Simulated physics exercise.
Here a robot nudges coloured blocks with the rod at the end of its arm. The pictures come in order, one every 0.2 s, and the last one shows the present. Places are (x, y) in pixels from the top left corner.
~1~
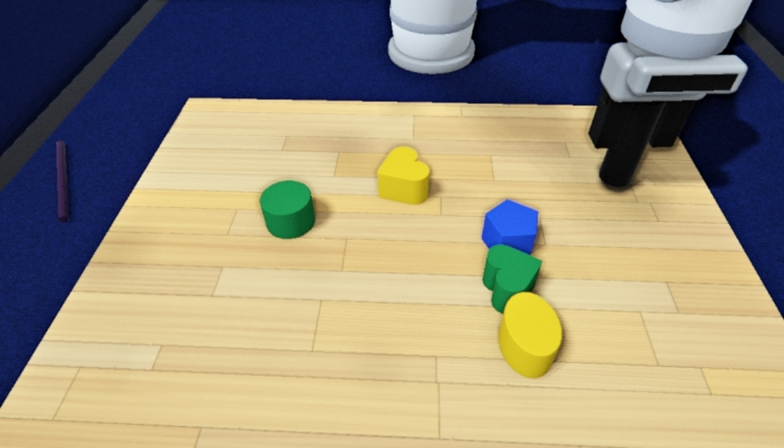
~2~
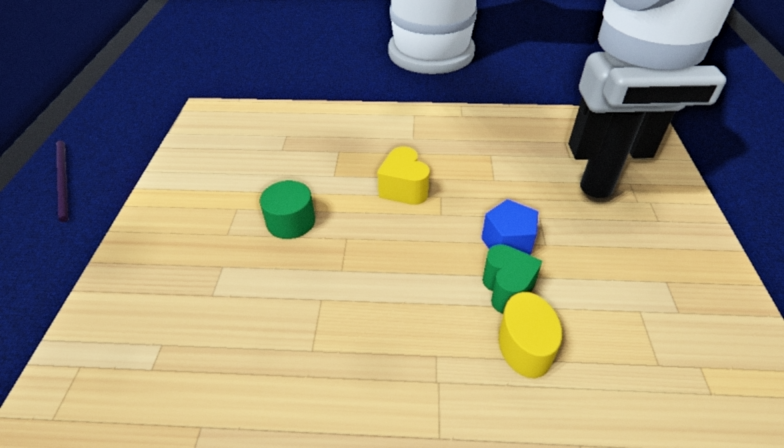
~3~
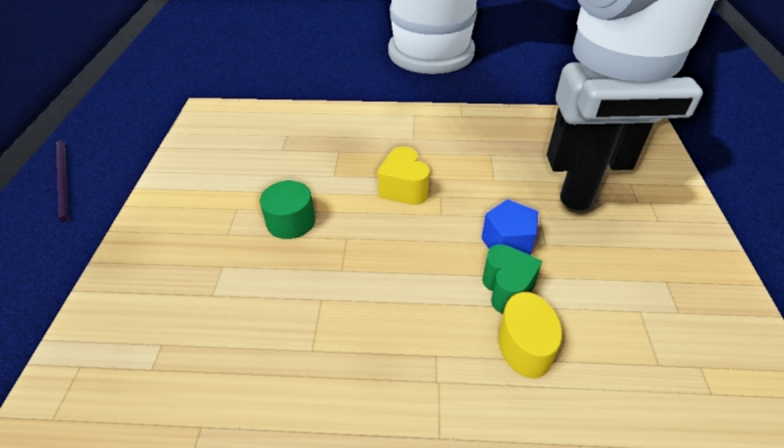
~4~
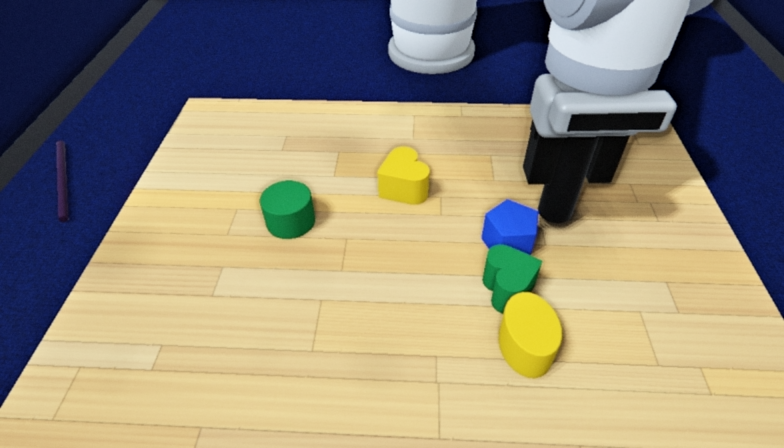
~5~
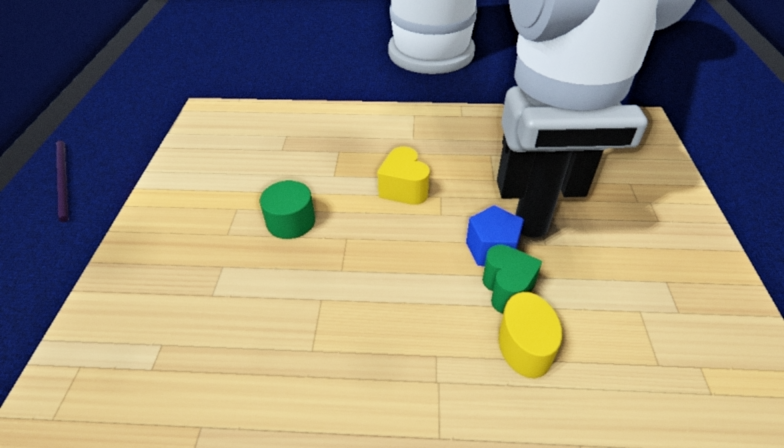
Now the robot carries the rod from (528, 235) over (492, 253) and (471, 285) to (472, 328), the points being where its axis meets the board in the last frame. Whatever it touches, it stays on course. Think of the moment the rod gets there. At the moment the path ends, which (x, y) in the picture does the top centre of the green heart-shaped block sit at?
At the end it should sit near (521, 303).
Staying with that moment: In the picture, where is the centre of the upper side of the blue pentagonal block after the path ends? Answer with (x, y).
Close to (433, 244).
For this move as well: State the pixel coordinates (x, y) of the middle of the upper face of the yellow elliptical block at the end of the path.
I think it will end close to (559, 338).
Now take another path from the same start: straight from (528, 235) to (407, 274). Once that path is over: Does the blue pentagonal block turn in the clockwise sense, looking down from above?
Yes, that is what happens.
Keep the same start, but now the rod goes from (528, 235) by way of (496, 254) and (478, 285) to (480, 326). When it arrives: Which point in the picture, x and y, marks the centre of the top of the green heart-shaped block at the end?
At (532, 320).
The first path, step by step. One third of the way, rod (493, 244); blue pentagonal block (454, 235), turned 20° clockwise; green heart-shaped block (502, 269), turned 30° anticlockwise.
Two thirds of the way, rod (472, 276); blue pentagonal block (433, 244), turned 70° clockwise; green heart-shaped block (506, 286), turned 75° anticlockwise; yellow elliptical block (545, 332), turned 20° clockwise.
At the end, rod (473, 319); blue pentagonal block (433, 244), turned 70° clockwise; green heart-shaped block (521, 303), turned 120° anticlockwise; yellow elliptical block (559, 338), turned 45° clockwise.
